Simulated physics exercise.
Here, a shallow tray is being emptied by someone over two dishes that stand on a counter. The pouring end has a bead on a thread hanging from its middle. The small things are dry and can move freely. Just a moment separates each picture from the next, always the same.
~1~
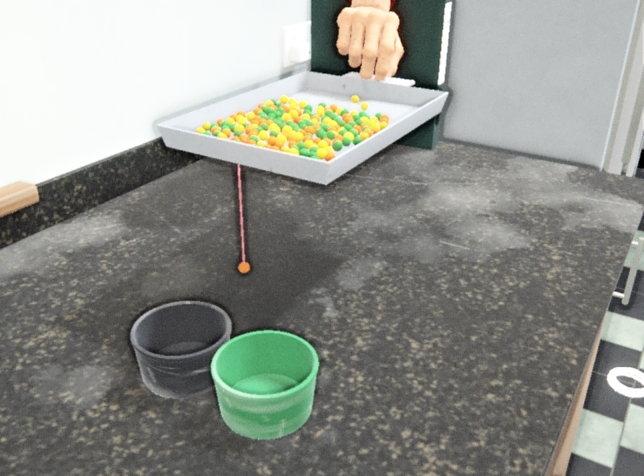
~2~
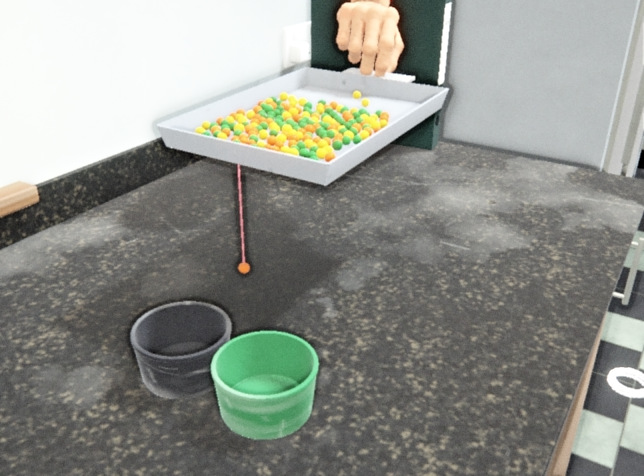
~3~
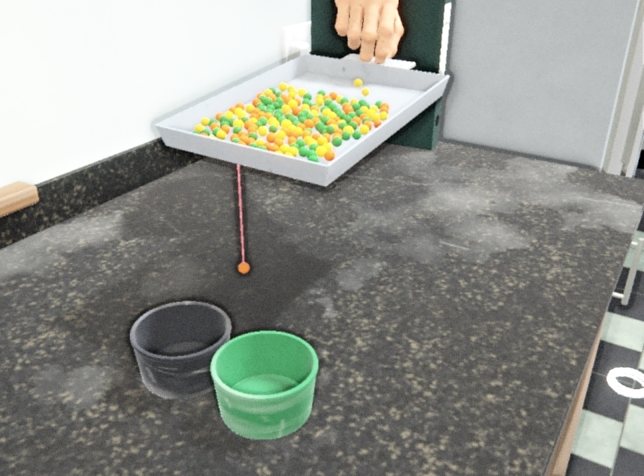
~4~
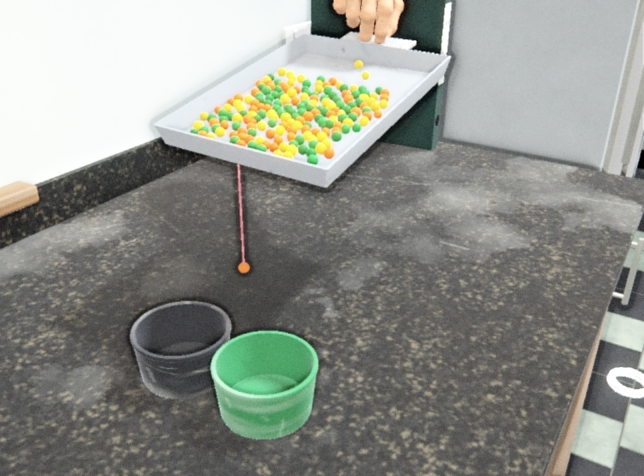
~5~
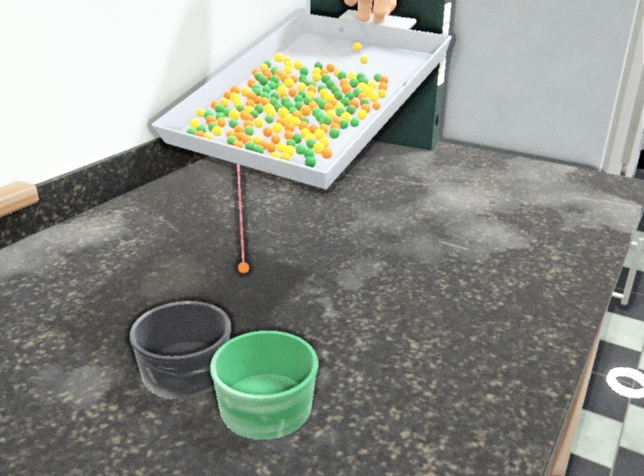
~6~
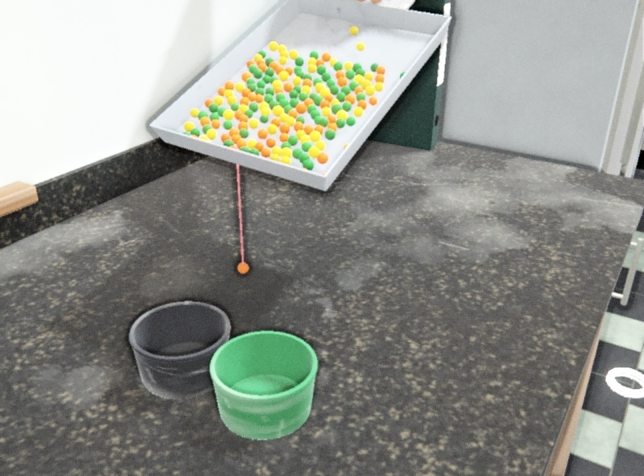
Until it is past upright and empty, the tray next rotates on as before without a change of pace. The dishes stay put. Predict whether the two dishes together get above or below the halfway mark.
Below.
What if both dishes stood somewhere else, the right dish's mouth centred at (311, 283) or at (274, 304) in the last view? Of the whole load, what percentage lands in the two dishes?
Respectively 0 percent and 30 percent.
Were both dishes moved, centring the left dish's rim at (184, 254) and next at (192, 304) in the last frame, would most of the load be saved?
Try 1: Not up to half; try 2: In excess of half.
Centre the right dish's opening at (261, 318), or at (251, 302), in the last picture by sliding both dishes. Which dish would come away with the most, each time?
The dish at right, then the dish at right.
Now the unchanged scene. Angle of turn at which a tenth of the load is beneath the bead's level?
I'd put it at about 80 degrees.
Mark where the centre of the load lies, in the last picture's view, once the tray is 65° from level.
Somewhere about pixel (257, 145).
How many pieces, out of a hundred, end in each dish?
The left dish holds 20 % and the right dish holds 0 %.
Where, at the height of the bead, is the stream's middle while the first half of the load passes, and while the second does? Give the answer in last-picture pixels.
Early half: (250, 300); late half: (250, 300).
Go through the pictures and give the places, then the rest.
In the first frame, corners of the pouring end at (165, 124) and (326, 160), level; middle of the load at (293, 128), round plastic beads; left dish at (150, 371); right dish at (235, 410); bead on its thread at (244, 267).
In the second frame, corners of the pouring end at (164, 124) and (326, 161), level; middle of the load at (293, 126).
In the third frame, corners of the pouring end at (163, 124) and (325, 162), tipped barely, lowest at the right corner; middle of the load at (292, 121).
In the fourth frame, corners of the pouring end at (162, 123) and (325, 165), tipped a little, lowest at the right corner; middle of the load at (292, 113).
In the fifth frame, corners of the pouring end at (160, 123) and (324, 168), tipped clearly, lowest at the right corner; middle of the load at (289, 106).
In the sixth frame, corners of the pouring end at (158, 123) and (322, 171), tipped clearly, lowest at the right corner; middle of the load at (284, 104), nearly all on the move; left dish at (149, 371); right dish at (234, 410).
Soon after the last picture, tray tipped steeply; nearly all on the tray; a small part in the air.
A little later, tray tipped past a quarter turn; a small part on the tray; a small part in the right dish; a small part in the left dish; about a third outside both; about a third in the air.
Later still, tray tipped past a quarter turn; a small part in the right dish; about a quarter in the left dish; most outside both.
By the end, tray tipped past a quarter turn; a small part in the right dish; about a quarter in the left dish; most outside both.
